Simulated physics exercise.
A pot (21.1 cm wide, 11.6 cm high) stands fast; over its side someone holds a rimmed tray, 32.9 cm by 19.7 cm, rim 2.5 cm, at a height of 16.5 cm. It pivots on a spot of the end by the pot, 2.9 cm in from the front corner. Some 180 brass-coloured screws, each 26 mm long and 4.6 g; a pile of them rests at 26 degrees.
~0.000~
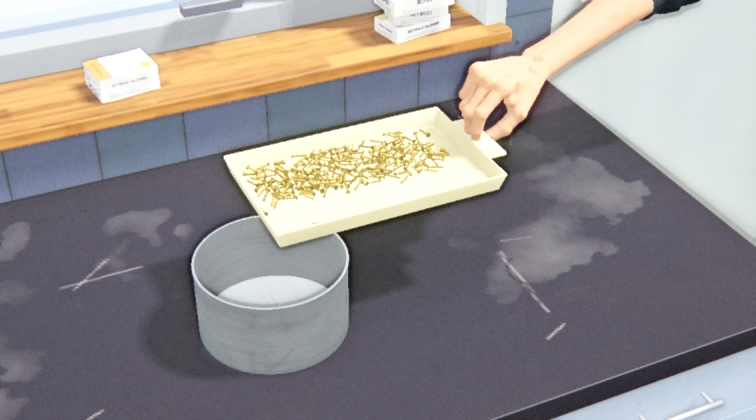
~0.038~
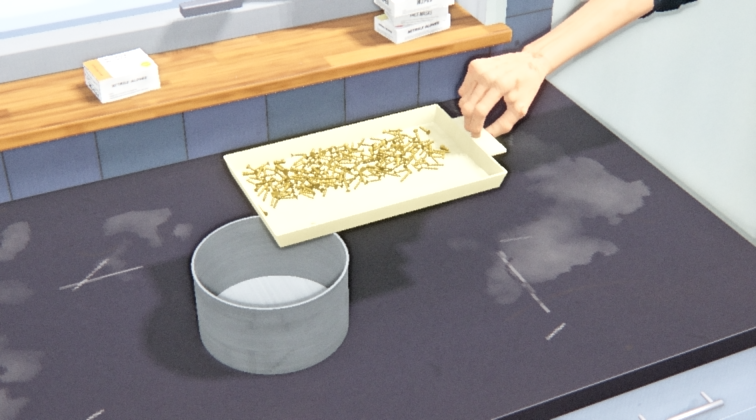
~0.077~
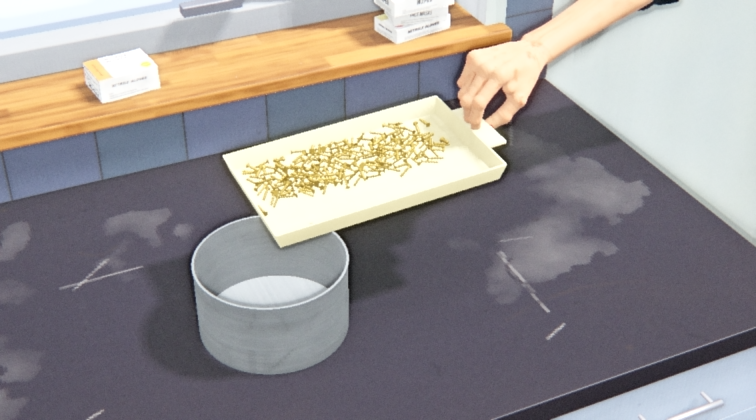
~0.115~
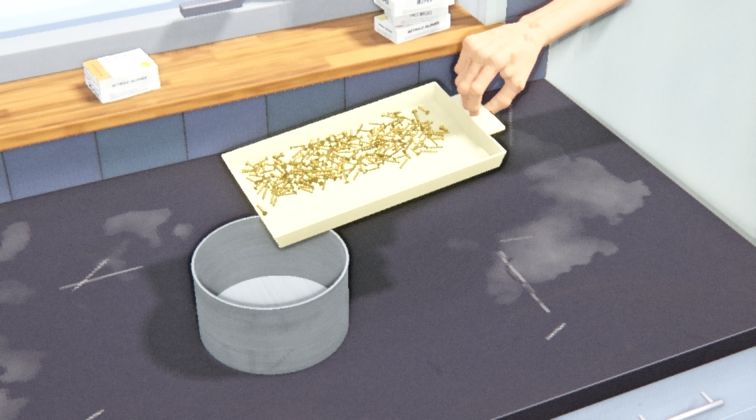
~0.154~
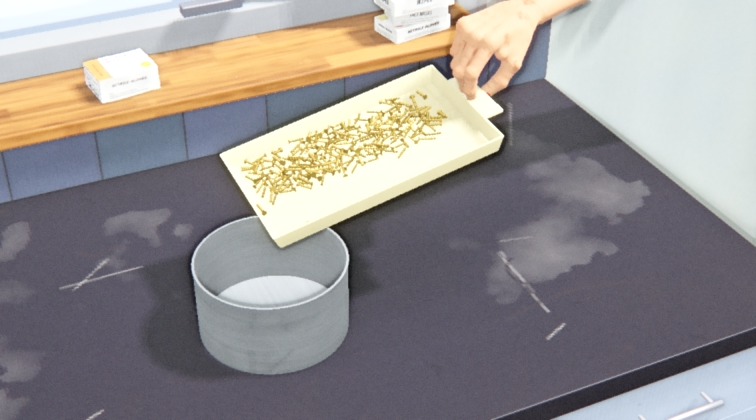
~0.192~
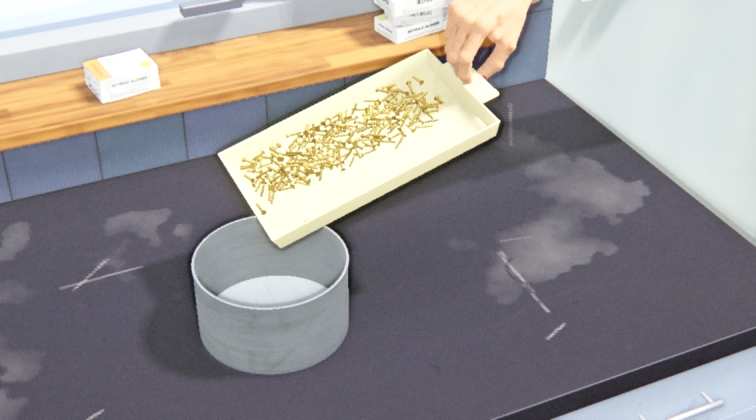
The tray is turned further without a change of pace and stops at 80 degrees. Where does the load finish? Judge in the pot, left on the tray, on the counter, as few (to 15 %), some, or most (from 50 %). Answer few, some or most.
Pot most, tray few, counter some.
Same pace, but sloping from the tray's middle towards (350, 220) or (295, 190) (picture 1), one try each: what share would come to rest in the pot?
Some 70 and 35 per cent.
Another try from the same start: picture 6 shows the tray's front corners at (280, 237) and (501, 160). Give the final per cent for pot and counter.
Pot 75, counter 25.
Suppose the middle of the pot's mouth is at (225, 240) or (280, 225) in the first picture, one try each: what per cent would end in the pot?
About 70 and 10 per cent.
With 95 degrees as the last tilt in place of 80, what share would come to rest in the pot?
In that case some 65 per cent.
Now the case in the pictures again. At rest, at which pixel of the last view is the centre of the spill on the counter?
Near (158, 332).
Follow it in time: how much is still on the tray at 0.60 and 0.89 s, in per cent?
About 100, 10.
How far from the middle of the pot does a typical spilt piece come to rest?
Some 18 cm.
After 0.44 s, tilt 49 degrees; the tray holds 100 %, the pot 0 %.
After 0.60 s, tilt 70 degrees; the tray holds 100 %, the pot 0 %.
Then, at 0.89 s, tilt 80 degrees; the tray holds 10 %, the pot 50 %.
By 2.1 s all is still; pot 55 %, tray 5 %, counter 40 %.
